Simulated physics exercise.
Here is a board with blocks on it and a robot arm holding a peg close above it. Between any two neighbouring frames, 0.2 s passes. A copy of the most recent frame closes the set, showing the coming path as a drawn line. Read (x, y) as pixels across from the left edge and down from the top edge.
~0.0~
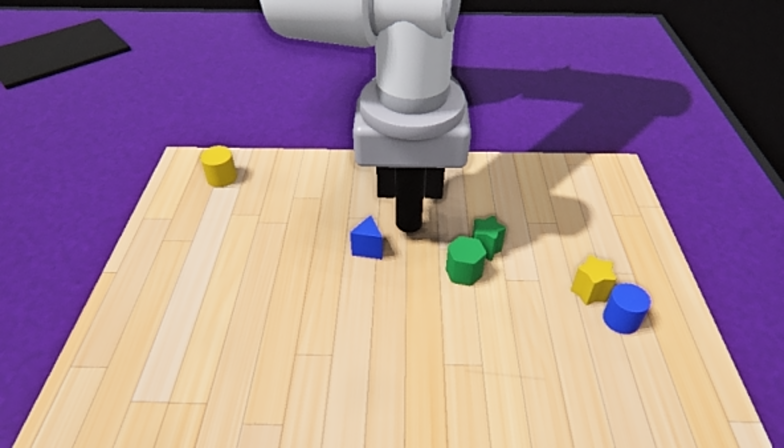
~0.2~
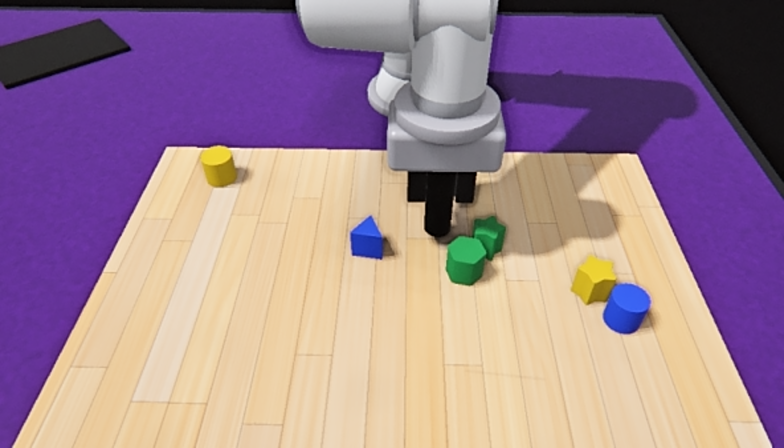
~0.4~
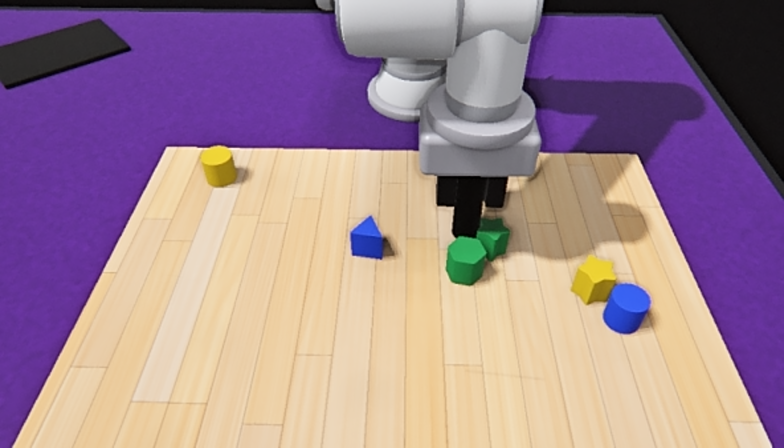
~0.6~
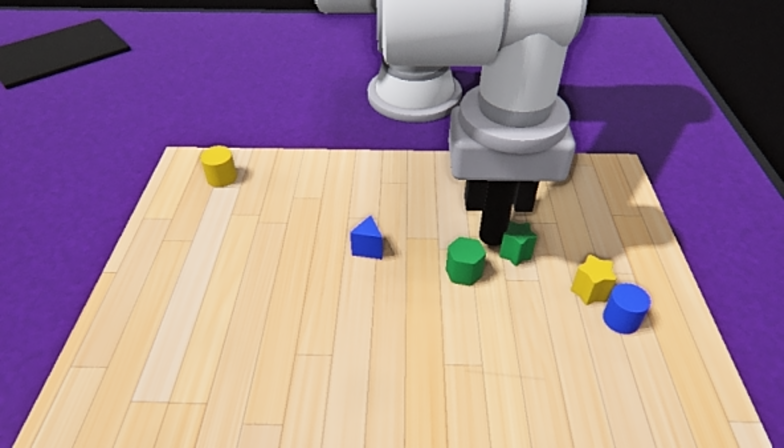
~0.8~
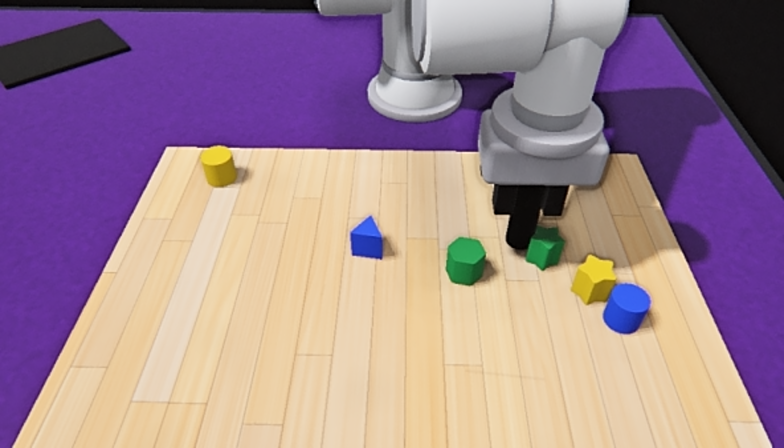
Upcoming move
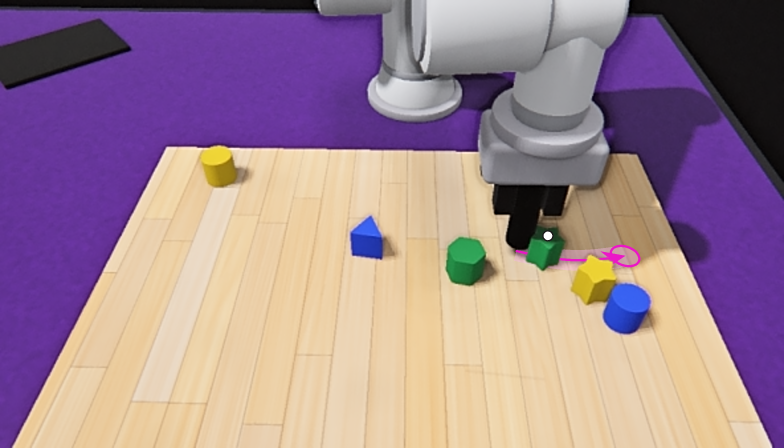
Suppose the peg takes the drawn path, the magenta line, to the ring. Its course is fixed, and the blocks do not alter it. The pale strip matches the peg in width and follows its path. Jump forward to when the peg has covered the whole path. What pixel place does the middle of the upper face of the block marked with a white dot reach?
I think it will end close to (644, 253).
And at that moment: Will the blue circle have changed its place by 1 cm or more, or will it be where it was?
It is still on its spot.
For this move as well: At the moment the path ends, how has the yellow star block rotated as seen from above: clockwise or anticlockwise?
Watching from overhead, you'd notice the yellow star block rotating clockwise.
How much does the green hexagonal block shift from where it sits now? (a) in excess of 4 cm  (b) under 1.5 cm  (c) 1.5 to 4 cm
Answer: B.
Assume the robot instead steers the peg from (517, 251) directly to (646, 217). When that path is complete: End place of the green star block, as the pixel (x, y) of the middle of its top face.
Top centre: (570, 237).
Drawn move, from (517, 251) through (572, 260) to (625, 256); the dot is on the green star block.
What follows on the original path. One third of the way, peg at (557, 248); green star block at (588, 245).
Two thirds of the way, peg at (594, 250); green star block at (625, 249), turned 15° clockwise; yellow star block at (612, 272), turned 60° clockwise.
At the end, peg at (629, 245); green hexagonal block still; green star block at (644, 253), turned 60° clockwise; yellow star block at (612, 272), turned 60° clockwise; blue circle still.
